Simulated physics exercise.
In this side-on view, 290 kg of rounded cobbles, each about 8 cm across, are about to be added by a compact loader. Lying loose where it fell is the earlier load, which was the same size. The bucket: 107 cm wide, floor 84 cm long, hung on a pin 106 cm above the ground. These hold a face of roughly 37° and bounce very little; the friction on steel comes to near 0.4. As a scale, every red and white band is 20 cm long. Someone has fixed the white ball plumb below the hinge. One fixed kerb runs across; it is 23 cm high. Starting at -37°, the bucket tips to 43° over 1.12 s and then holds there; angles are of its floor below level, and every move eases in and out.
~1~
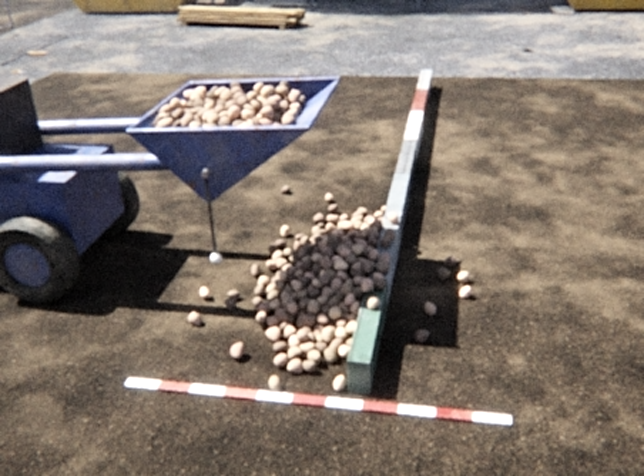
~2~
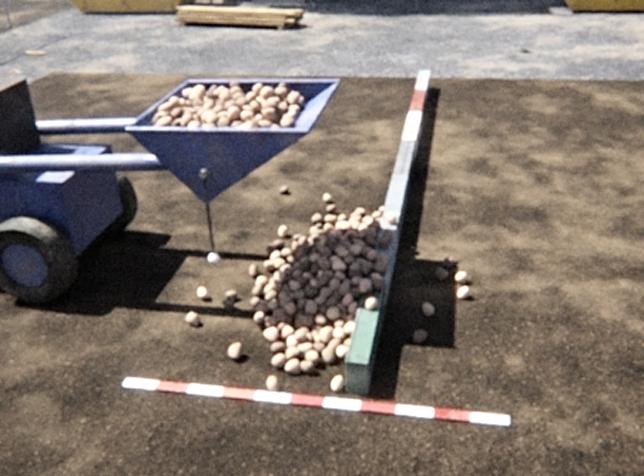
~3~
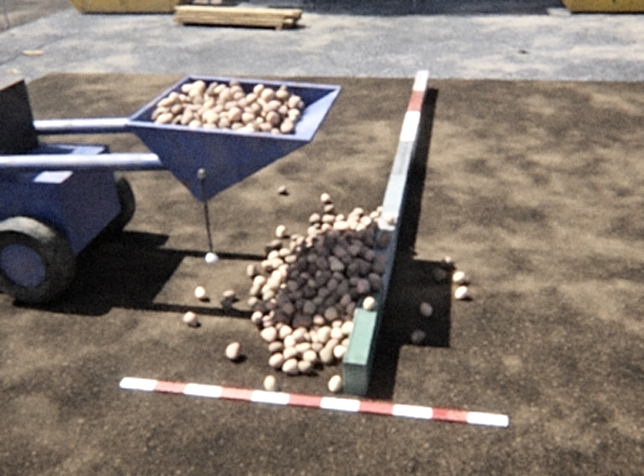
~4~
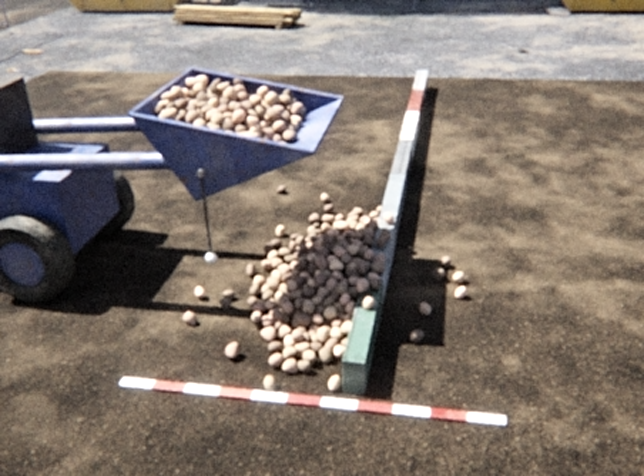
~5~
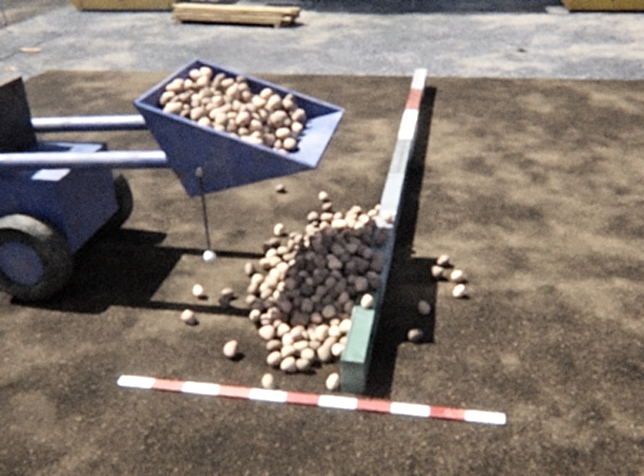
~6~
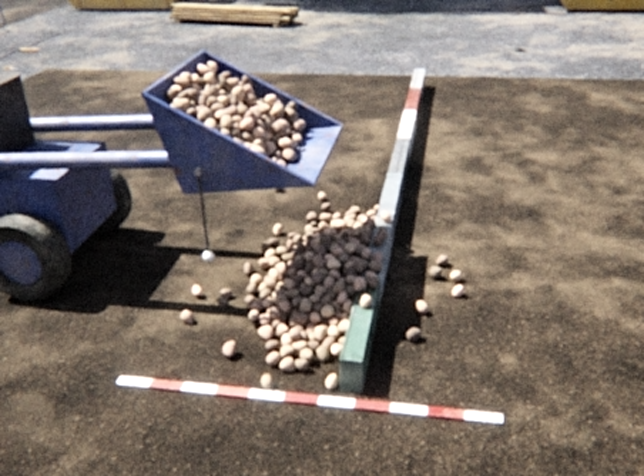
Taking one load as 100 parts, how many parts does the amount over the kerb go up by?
6 parts.
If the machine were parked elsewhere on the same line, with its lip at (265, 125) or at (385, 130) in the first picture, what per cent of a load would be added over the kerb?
Case one about 0 %, case two about 80 %.
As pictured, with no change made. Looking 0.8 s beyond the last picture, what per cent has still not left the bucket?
Roughly 50 per cent is still inside.
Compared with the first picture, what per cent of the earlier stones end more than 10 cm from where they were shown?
Close to 15 in a hundred of them.
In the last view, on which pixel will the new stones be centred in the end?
In the last view, somewhere near (320, 256).
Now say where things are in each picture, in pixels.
In the first frame, the bucket is at -37°, its lip at (309, 128); the top of the load is at (256, 96). The earlier load is highest near (366, 262), 28 cm above ground level, 98 % on this side of the kerb, 2 % over the kerb.
In the second frame, the bucket is at -35°, its lip at (309, 132); the top of the load is at (253, 96).
The third frame shows lip at (310, 140), floor tilted -31°, highest stones at (230, 95).
In the fourth frame, the bucket is at -24°, its lip at (314, 152); the top of the load is at (208, 91).
The fifth frame shows lip at (315, 167), floor tilted -16°, highest stones at (204, 82).
In the sixth frame, the bucket is at -7°, its lip at (314, 185); the top of the load is at (204, 79).
Then, 0.4 s after the last picture the floor is at 31°; in per cent of one load, 100 in the bucket, 99 on this side of the kerb, 2 over the kerb; the foremost stones are at (424, 281).
Then, 0.8 s after the last picture the floor is at 43°; in per cent of one load, 48 in the bucket, 150 on this side of the kerb, 2 over the kerb; the foremost stones are at (424, 281).
Then, 1.1 s after the last picture the floor is at 43°; in per cent of one load, 5 in the bucket, 190 on this side of the kerb, 5 over the kerb; the foremost stones are at (437, 283).
Then, 3.7 s after the last picture the floor is at 43°; in per cent of one load, 0 in the bucket, 192 on this side of the kerb, 8 over the kerb; the foremost stones are at (482, 301). Net gain over the kerb, 6.
